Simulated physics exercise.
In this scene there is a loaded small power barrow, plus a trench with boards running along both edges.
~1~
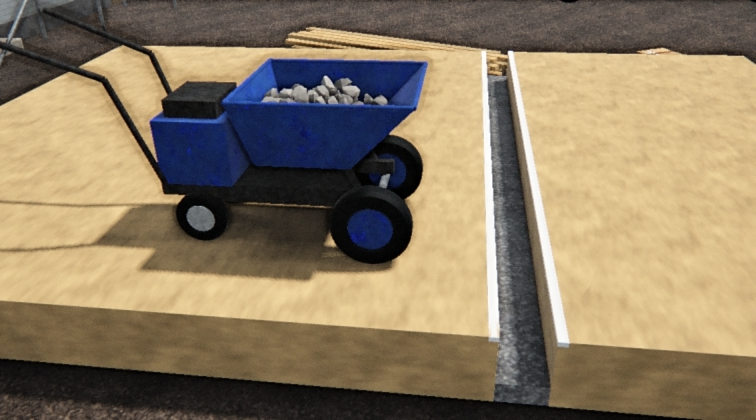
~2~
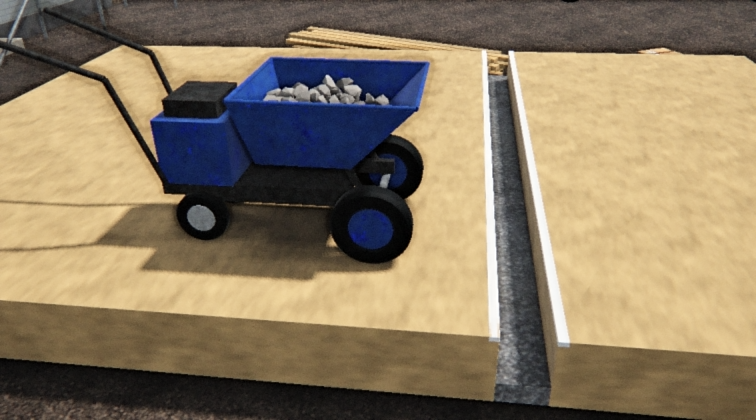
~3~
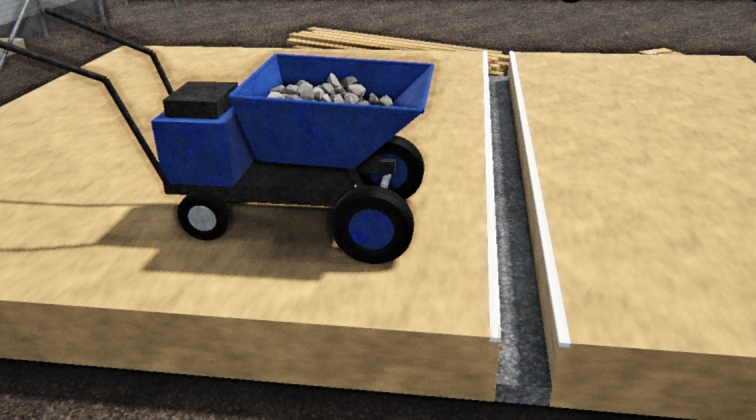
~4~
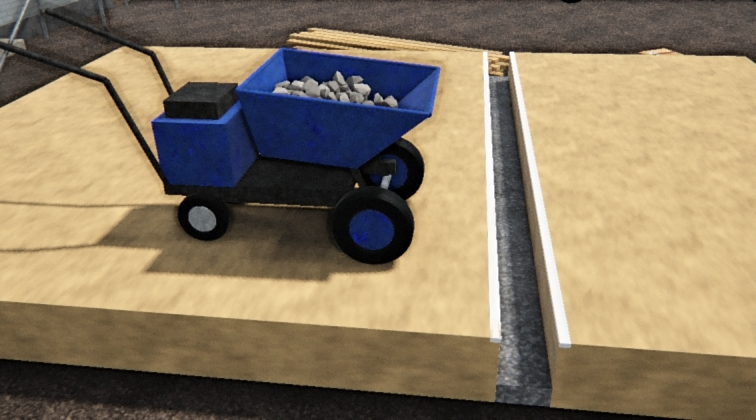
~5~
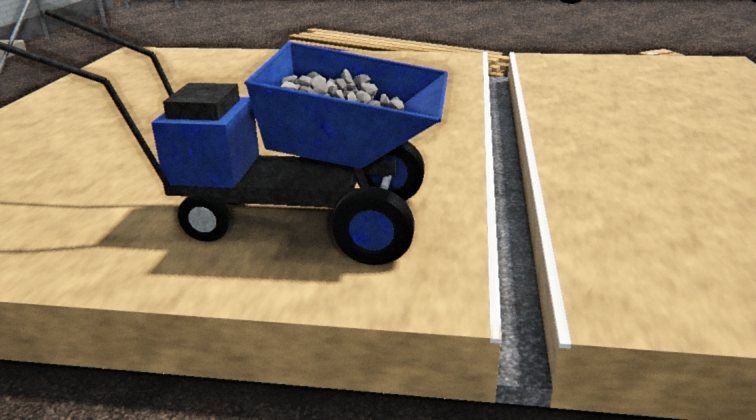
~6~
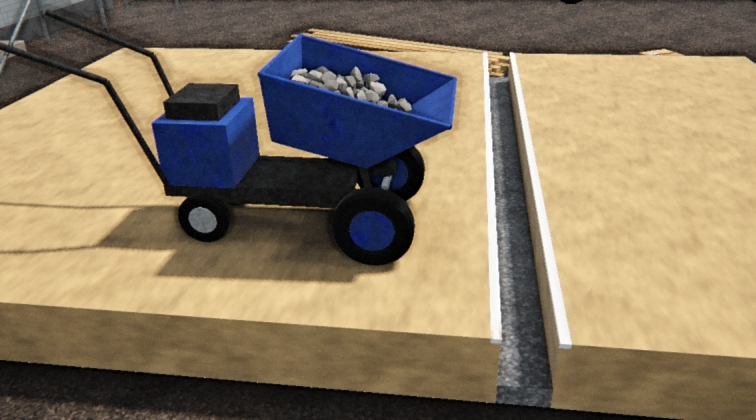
The blue skip of a small barrow loaded with broken stones tilts gradually to the right.
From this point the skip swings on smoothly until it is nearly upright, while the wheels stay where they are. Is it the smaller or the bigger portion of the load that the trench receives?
The greater part of the load will drop inside the trench.
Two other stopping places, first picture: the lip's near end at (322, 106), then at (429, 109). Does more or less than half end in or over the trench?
Spot 1 gives the minor portion, spot 2 gives the bigger portion.
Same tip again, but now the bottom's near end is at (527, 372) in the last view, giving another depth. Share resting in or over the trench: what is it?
It works out to some 70 percent.
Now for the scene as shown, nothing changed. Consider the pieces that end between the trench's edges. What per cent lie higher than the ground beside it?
Roughly 10 percent.
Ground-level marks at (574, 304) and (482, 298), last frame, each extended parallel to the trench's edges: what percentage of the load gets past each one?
Estimate, first then second: 10 %, 100 %.
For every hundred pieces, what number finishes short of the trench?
It works out to close to 0 per cent.
Soon, skip tipped steeply; all in the skip.
A while on, skip tipped right over; about two thirds in the skip; about a quarter in or heaped over the trench; a small part beyond it.
Towards the end, skip tipped right over; a stray few in the skip; most in or heaped over the trench; a small part beyond it.
Finally, skip tipped right over; a stray few in the skip; most in or heaped over the trench; a small part beyond it.
